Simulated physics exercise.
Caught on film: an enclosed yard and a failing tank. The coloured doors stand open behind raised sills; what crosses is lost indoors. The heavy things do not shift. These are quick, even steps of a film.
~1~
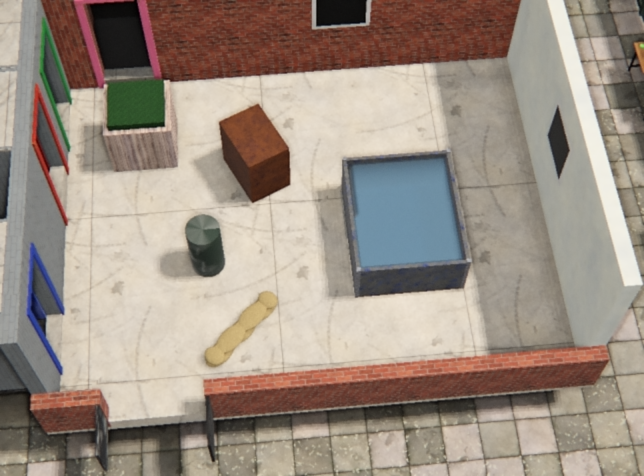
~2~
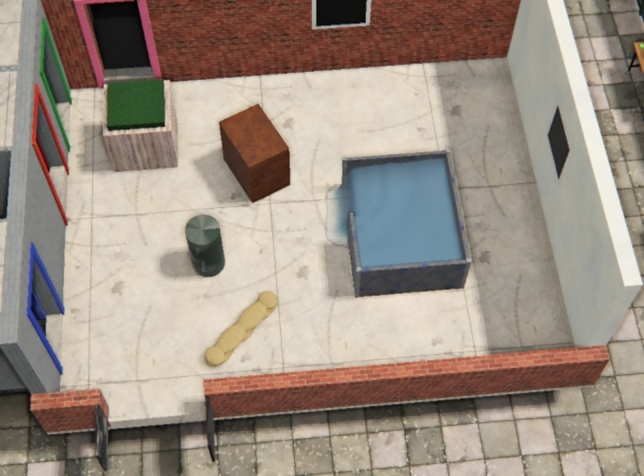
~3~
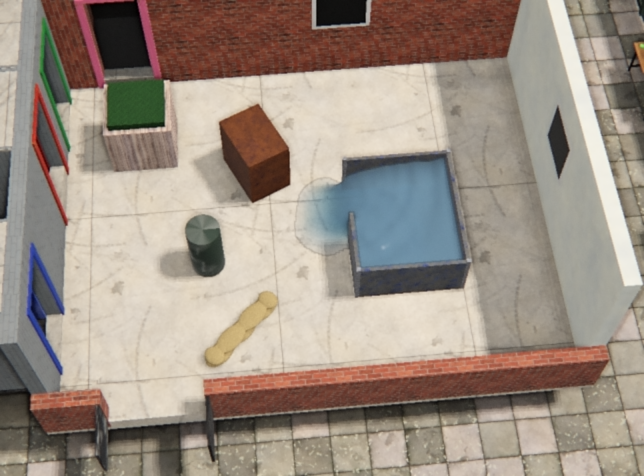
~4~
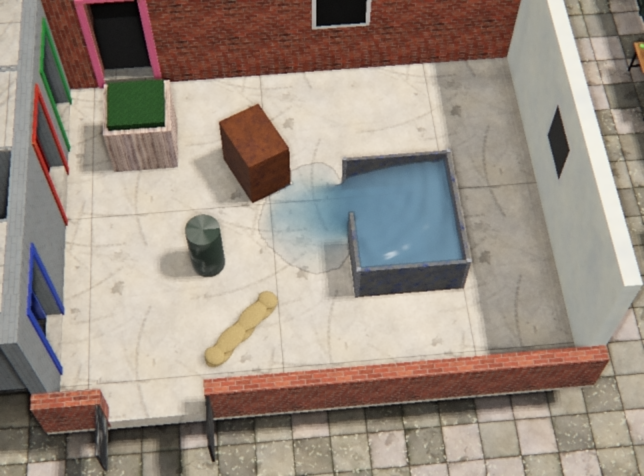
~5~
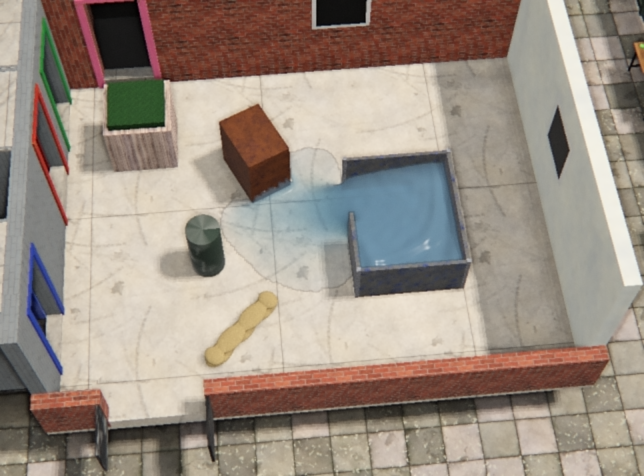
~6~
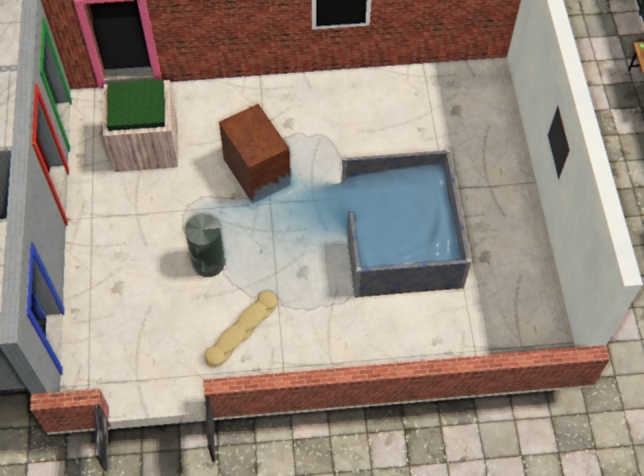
Blue water pours from the left side of an open, dark-walled tank in a pale-floored yard, seen from a high, unmoving viewpoint. A brown block, a dark green cylinder and a knobbly yellow piece stand or lie left of the tank, with green, red and blue openings along the left wall. The water fans leftward in a thin, widening sheet, touching the block's base, then reaching the cylinder.
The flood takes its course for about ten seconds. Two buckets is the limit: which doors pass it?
One by one: The green door takes more than that; the red door stays under that; the blue door takes more than that; the pink door stays under that.
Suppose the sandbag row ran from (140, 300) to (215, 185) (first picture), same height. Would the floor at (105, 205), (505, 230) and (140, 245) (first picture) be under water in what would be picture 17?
One after the other: Under water, clear, flooded.
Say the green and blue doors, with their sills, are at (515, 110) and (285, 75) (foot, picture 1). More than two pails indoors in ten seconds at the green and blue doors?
In short: The green door takes less, the blue door floods.
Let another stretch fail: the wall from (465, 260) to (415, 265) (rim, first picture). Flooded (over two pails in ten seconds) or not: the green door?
My reading: Green door stays under.
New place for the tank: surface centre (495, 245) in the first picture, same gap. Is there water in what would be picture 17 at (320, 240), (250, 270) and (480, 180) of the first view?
One after the other: Wet, wet, no water.
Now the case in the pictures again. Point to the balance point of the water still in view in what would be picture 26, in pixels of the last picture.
At about (259, 225).
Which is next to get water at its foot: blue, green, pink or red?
First comes the door marked red.
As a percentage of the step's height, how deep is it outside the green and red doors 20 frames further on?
In turn 80 and 60 per cent.
A moment on, water covers 25 % of the floor; the green door not reached, the red door wet at the sill, nothing in, the blue door not reached, the pink door not reached.
Next, water covers 40 % of the floor; the green door not reached, the red door wet at the sill, nothing in, the blue door wet at the sill, nothing in, the pink door not reached.
Then, water covers 50 % of the floor; the green door wet at the sill, nothing in, the red door wet at the sill, nothing in, the blue door under two buckets in, the pink door wet at the sill, nothing in.
Later, water covers 65 % of the floor; the green door over two buckets in, the red door wet at the sill, nothing in, the blue door over two buckets in, the pink door wet at the sill, nothing in.
In the end, water covers 80 % of the floor; the green door over two buckets in, the red door wet at the sill, nothing in, the blue door over two buckets in, the pink door wet at the sill, nothing in.
